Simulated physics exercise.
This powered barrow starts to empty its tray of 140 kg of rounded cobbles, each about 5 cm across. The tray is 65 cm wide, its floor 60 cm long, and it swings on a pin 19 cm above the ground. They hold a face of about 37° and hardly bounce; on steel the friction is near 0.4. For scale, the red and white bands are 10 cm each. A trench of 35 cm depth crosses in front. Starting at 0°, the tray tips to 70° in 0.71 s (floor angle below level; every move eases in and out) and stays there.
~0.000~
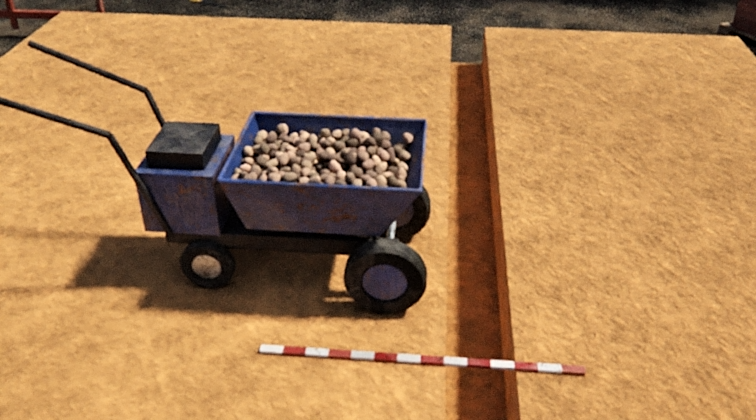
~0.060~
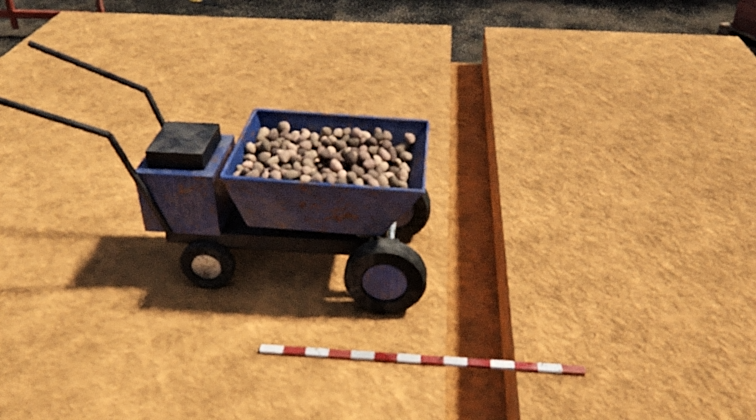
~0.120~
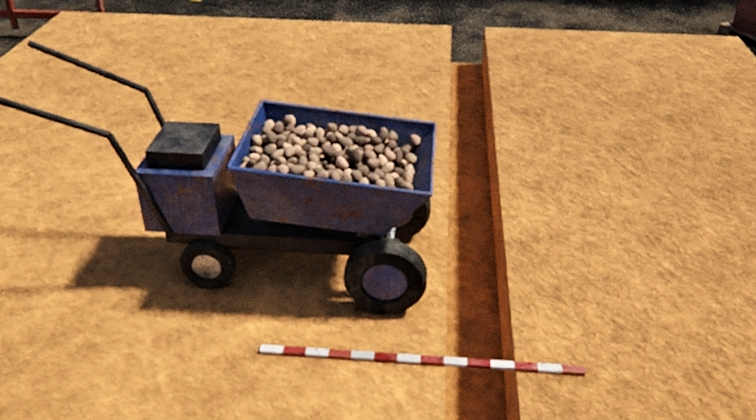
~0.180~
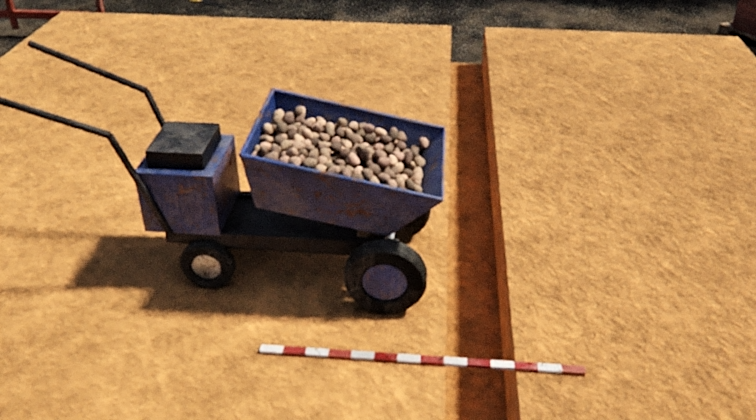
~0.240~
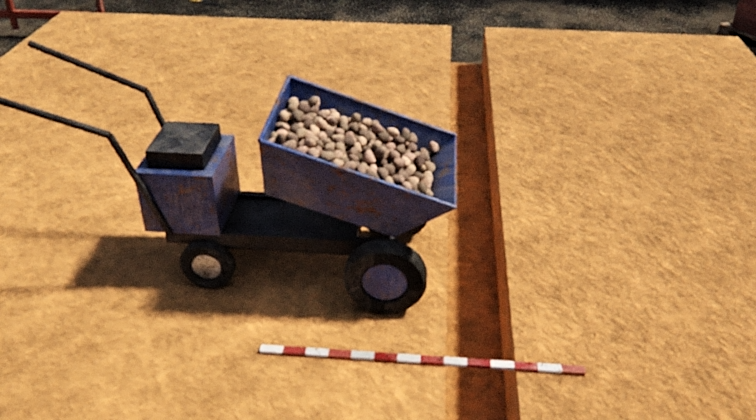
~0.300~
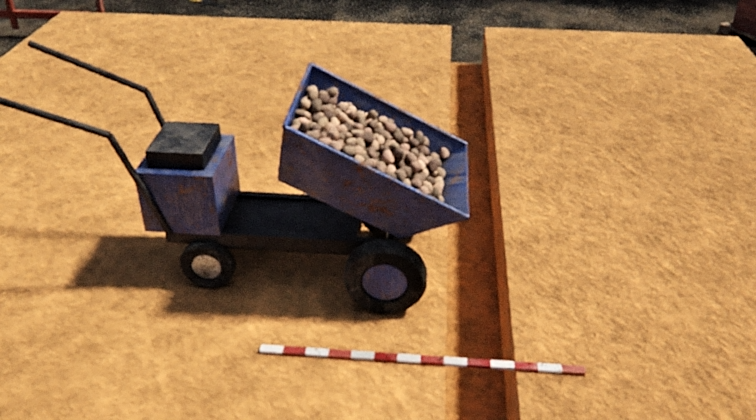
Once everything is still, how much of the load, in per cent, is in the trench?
About 29 per cent.
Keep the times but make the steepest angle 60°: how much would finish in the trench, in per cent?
In that case some 15 per cent.
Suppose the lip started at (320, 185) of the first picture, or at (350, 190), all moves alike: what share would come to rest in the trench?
Near 70 per cent from the first place, 85 from the second.
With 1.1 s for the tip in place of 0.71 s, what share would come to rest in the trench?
In that case some 35 per cent.
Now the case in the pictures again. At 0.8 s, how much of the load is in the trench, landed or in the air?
Some 0 per cent.
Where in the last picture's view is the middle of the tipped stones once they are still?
Their middle is at about (551, 277).
After 0.5 s the floor is at 59°; 100 % in the tray; the foremost stones are at (483, 217).
After 0.8 s the floor is at 70°; 74 % in the tray, 2 % in the trench, 24 % past the trench; the foremost stones are at (568, 281).
After 1.2 s the floor is at 70°; 28 % in the tray, 3 % in the trench, 69 % past the trench; the foremost stones are at (721, 301).
After 3.1 s the floor is at 70°; 0 % in the tray, 29 % in the trench, 71 % past the trench; the foremost stones are past the picture's edge.
